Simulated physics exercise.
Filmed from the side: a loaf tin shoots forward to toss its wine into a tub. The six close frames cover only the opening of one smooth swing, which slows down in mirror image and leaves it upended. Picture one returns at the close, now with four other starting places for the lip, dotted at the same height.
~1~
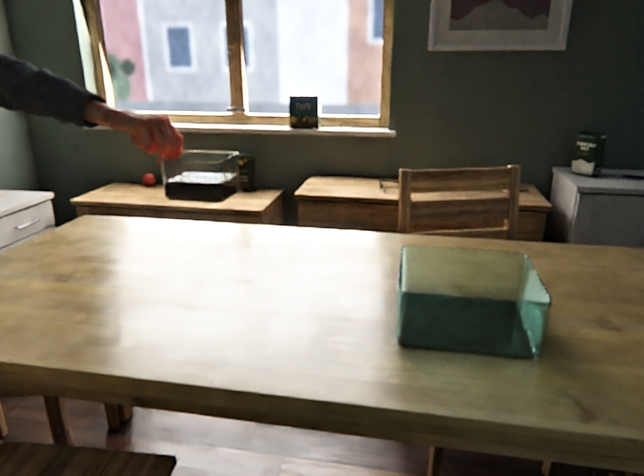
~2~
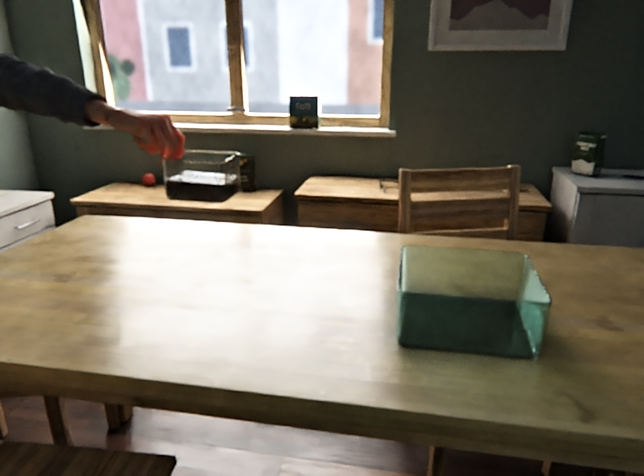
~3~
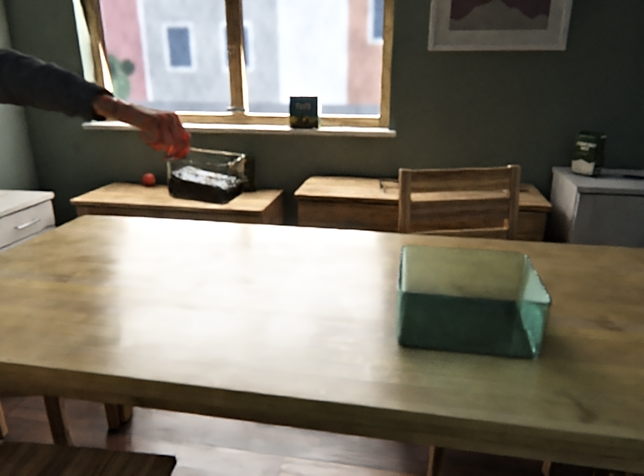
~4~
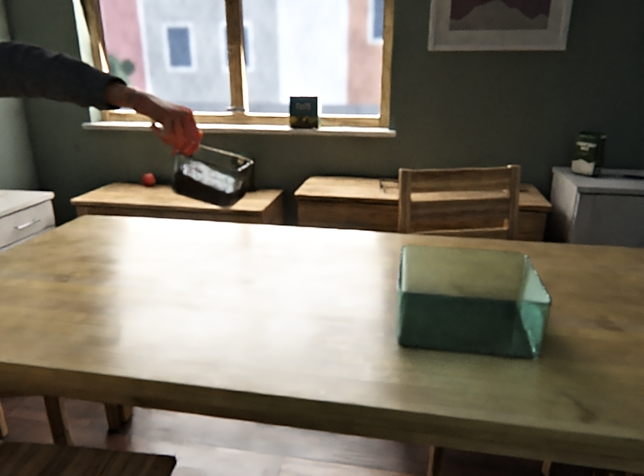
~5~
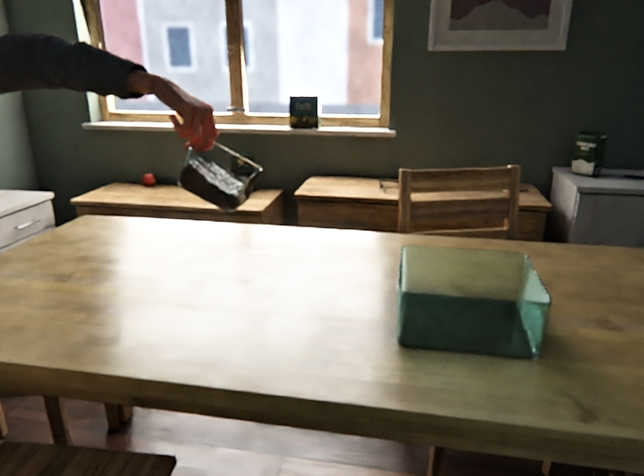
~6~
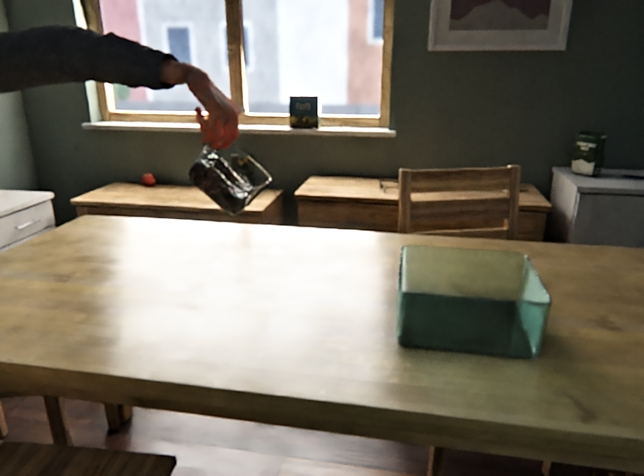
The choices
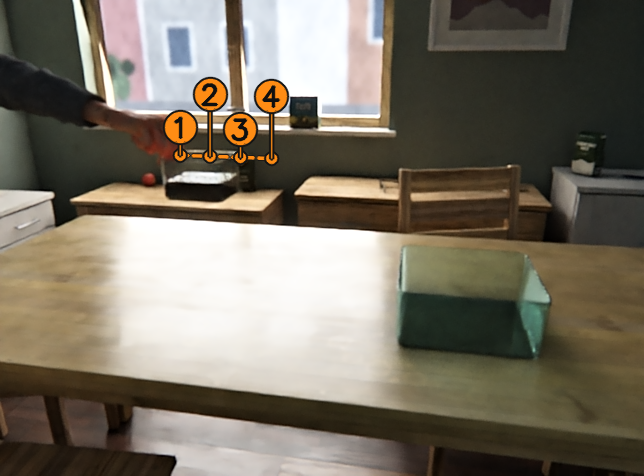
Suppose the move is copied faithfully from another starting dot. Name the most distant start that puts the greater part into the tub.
The limit is 4.
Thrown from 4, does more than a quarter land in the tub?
Yes, it does.
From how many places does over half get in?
One of them.
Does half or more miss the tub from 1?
Yes, it does.
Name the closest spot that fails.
That would be 3.
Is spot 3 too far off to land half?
Yes.
On the marked copy, 1 at (180, 155); 2 at (210, 156); 3 at (240, 157); 4 at (271, 158).
If 1 is chosen, about 0 % lands in the tub, 100 % falls short.
If 2 is chosen, about 0 % lands in the tub, 97 % falls short and 3 % goes beside or beyond.
If 3 is chosen, about 2 % lands in the tub, 96 % falls short and 3 % goes beside or beyond.
If 4 is chosen, about 76 % lands in the tub, 11 % falls short and 13 % goes beside or beyond.
